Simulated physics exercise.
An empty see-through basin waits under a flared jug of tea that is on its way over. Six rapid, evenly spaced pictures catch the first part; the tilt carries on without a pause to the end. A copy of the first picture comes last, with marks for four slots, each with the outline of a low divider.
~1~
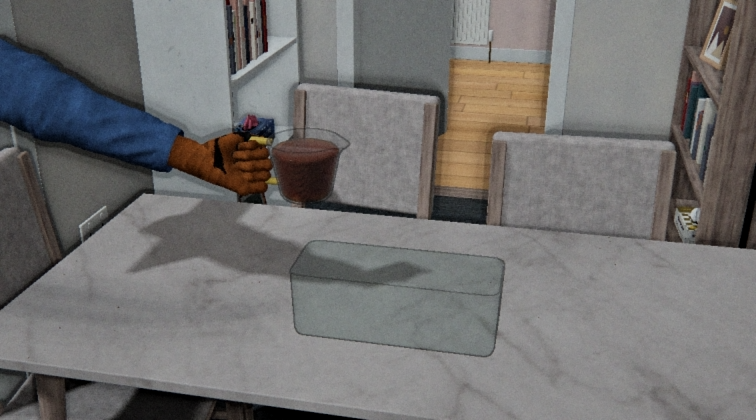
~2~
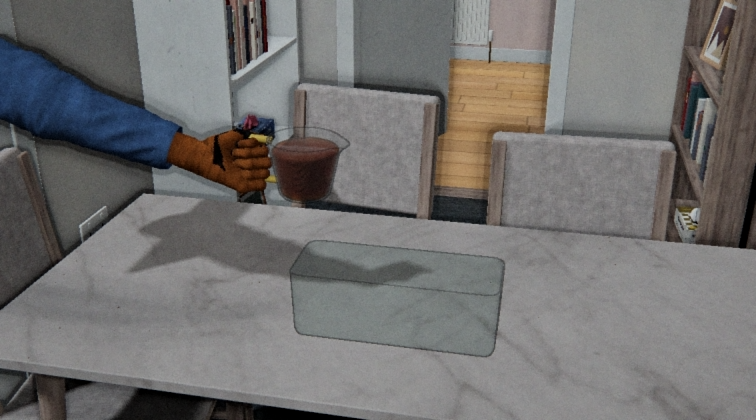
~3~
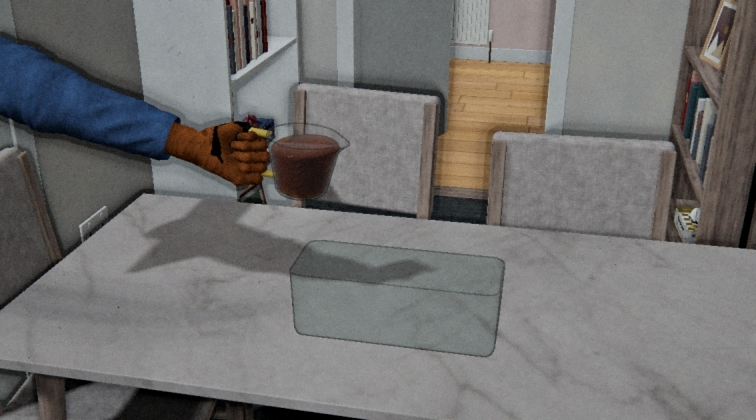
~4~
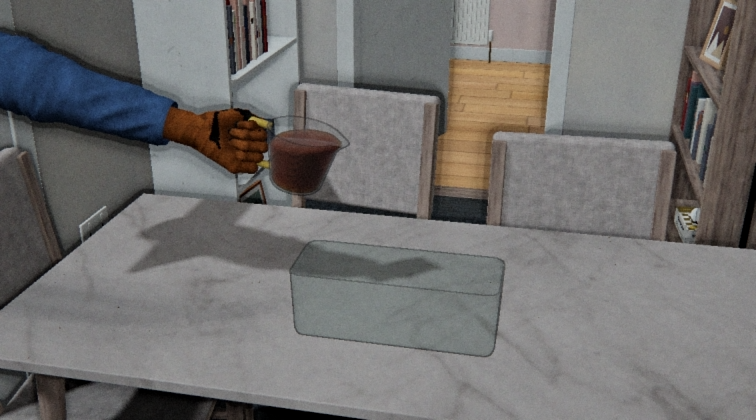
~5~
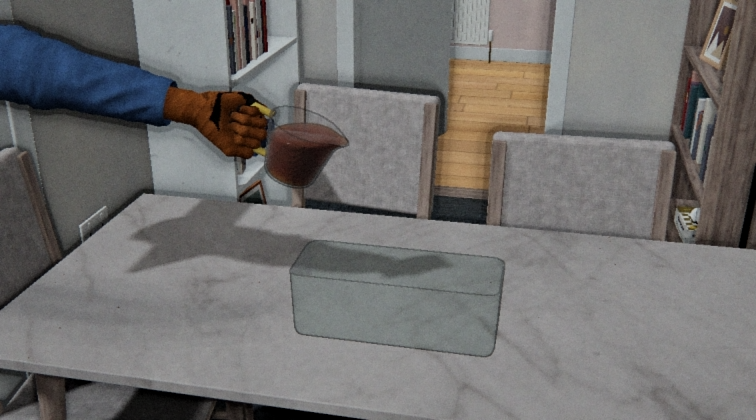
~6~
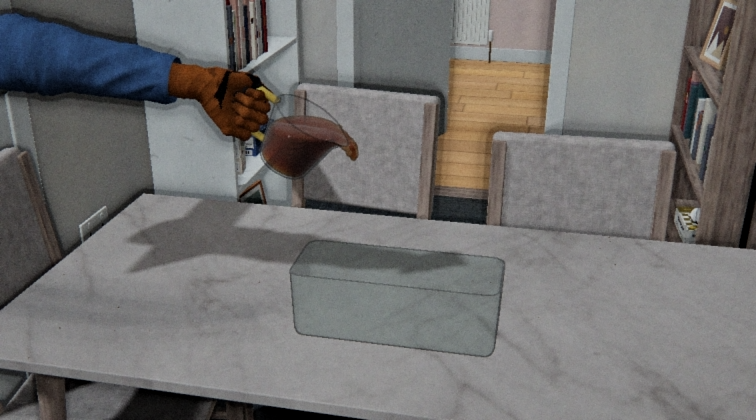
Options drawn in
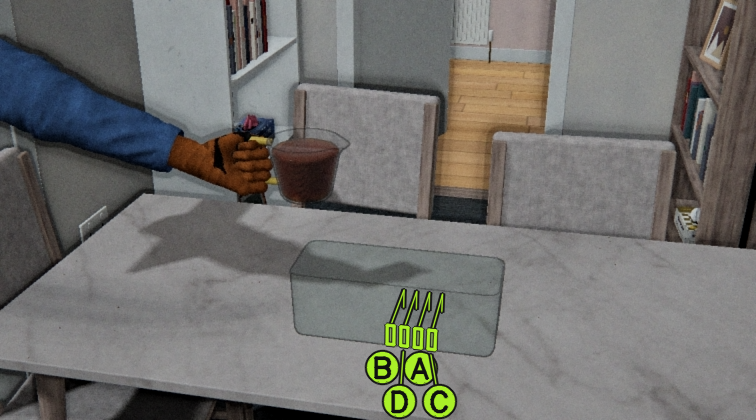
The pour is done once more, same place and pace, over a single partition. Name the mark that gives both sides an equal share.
Place A does it best.
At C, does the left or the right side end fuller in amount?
The left side.
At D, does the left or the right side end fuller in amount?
The right side.
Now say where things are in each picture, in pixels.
Upright, lip at (349, 145); basin from (295, 330) to (494, 355); nothing has left yet, in the first picture.
Upright, lip at (349, 145); nothing has left yet, in the second picture.
Tipped about 5°, lip at (349, 145); nothing has left yet, in the third picture.
Tipped about 12°, lip at (348, 145); nothing has left yet, in the fourth picture.
Tipped about 21°, lip at (348, 145); tea is over the lip, down to (348, 145), in the fifth picture.
Tipped about 31°, lip at (348, 145); tea is over the lip, down to (355, 158), in the sixth picture.
In lime, A at (417, 352); B at (389, 349); C at (430, 354); D at (403, 351).
If A is chosen, about 47 % ends left of the wall and 51 % right of it.
If B is chosen, about 13 % ends left of the wall and 85 % right of it.
If C is chosen, about 83 % ends left of the wall and 13 % right of it; 5 % is lost outside.
If D is chosen, about 19 % ends left of the wall and 78 % right of it.
